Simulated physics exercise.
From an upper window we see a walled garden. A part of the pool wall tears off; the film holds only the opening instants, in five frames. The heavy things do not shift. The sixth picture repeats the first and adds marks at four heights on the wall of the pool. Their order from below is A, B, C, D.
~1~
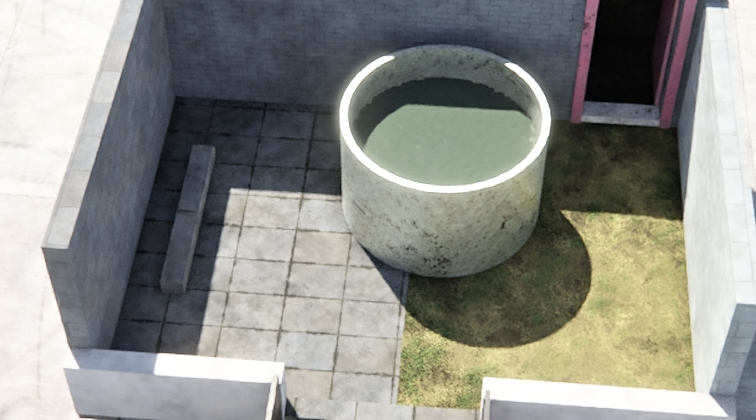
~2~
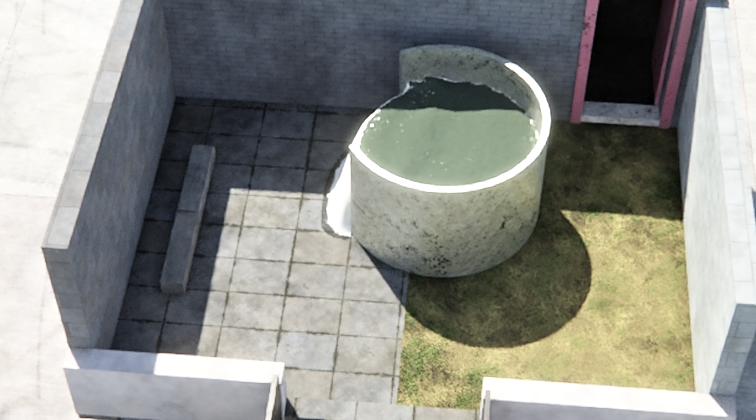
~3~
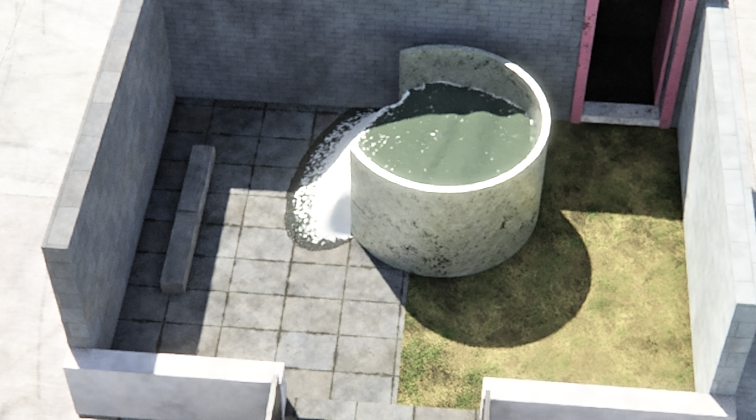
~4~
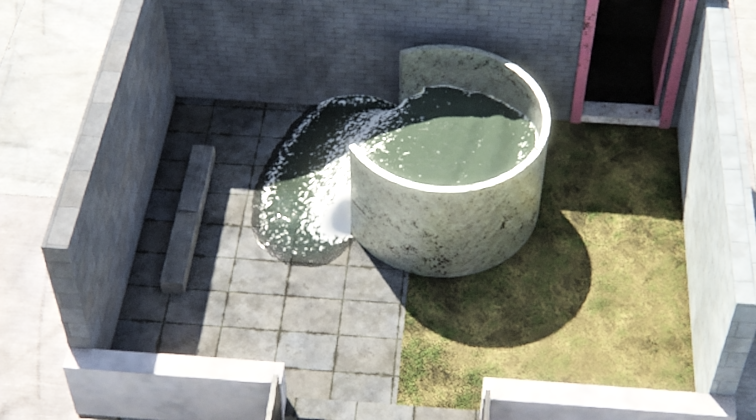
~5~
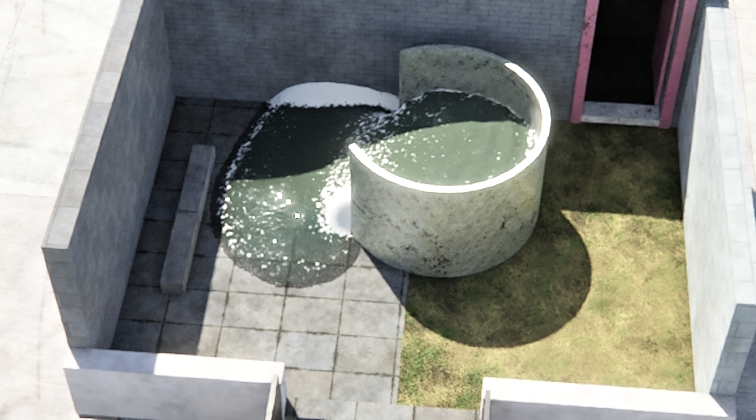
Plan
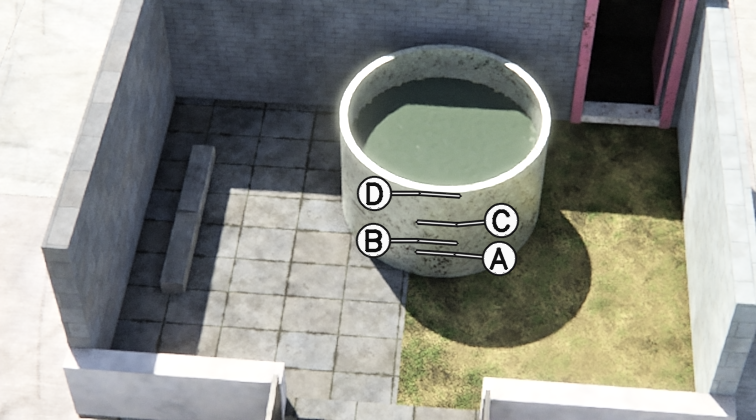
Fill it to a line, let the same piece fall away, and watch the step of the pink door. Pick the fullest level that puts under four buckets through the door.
I would pick line C.
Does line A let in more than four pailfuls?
No, not at all.
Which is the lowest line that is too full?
D it is.
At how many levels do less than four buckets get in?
Three of them.
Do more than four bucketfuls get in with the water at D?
Yes, that goes wrong.
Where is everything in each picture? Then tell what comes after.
Water in the pool at rest, its middle at (443, 143); foot of the pink doorway at (619, 124); open gate at (384, 367), in the first frame.
Front seen at (328, 220), 2 % of the ground wet, in the second frame.
Front seen at (314, 239), 7 % of the ground wet, in the third frame.
Front seen at (278, 251), 11 % of the ground wet, in the fourth frame.
Front seen at (263, 272), 18 % of the ground wet, in the fifth frame.
On the marked copy, A at (436, 253); B at (436, 241); C at (437, 223); D at (439, 194); from the bottom up A, B, C, D.
If A is chosen, nothing gets over.
If B is chosen, nothing gets over.
If C is chosen, a splash gets over, under a bucket.
If D is chosen, about 10 bucketfuls get in.
